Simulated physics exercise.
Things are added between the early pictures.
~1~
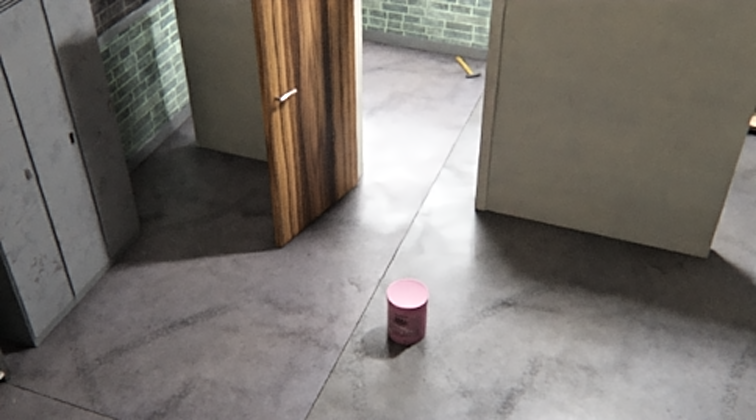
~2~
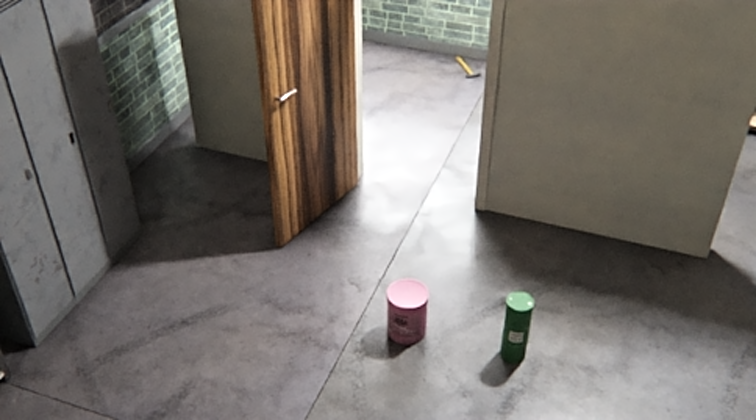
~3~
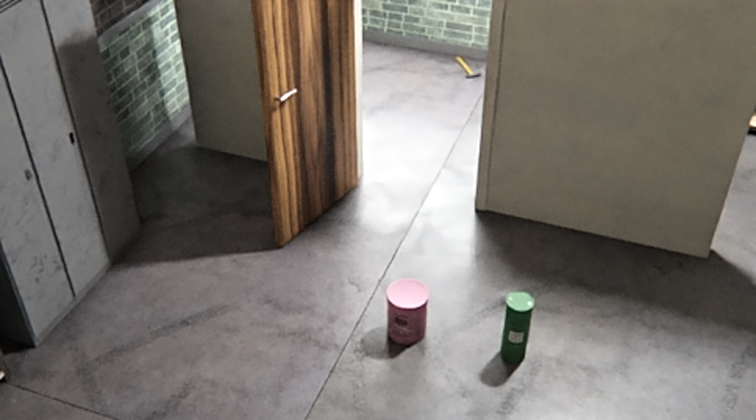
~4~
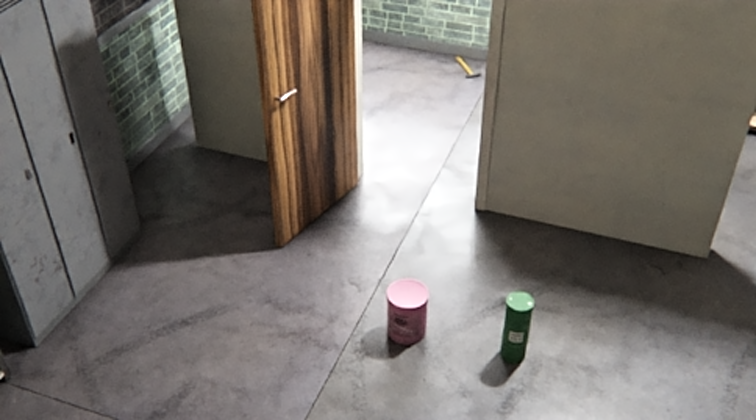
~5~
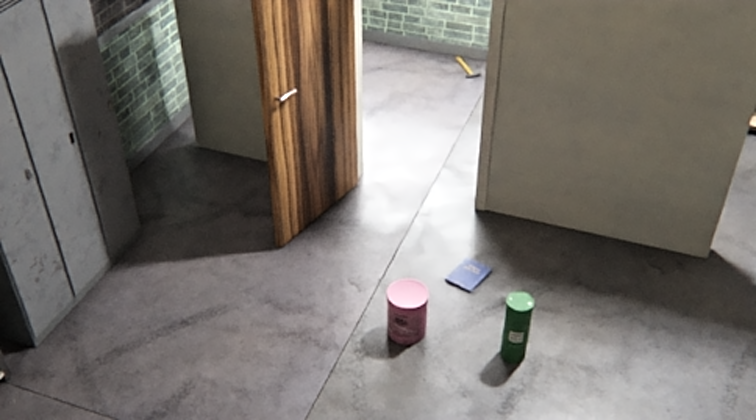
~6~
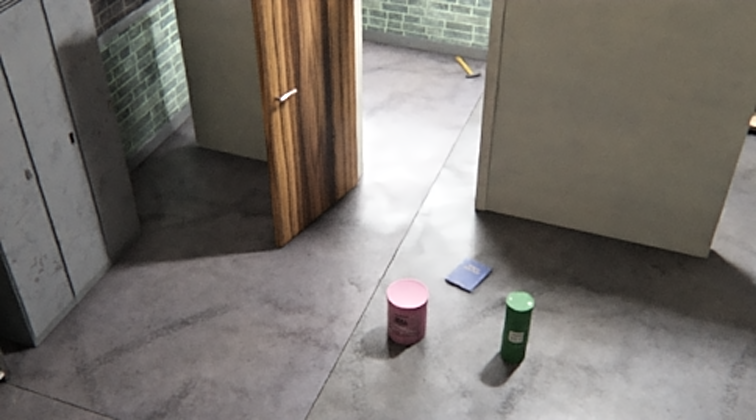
A pink pail sat on the gray floor near an open wooden door, then a green canister appeared to its right, and later a blue book showed up behind them; nothing else moved.
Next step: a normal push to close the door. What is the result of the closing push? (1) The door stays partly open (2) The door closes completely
2.
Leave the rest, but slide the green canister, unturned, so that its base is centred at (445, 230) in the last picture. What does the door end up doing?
Result: Door is obstructed.
Then, 0.60 s on from there, door 84° open.
Then, 1.00 s on from there, door 58° open.
Then, 1.30 s on from there, door 38° open.
Then, 1.70 s on from there, door 10° open.
In the end, door 0° open; all 3 unmoved. At the end, from the last picture's camera, blue book near (469, 275).
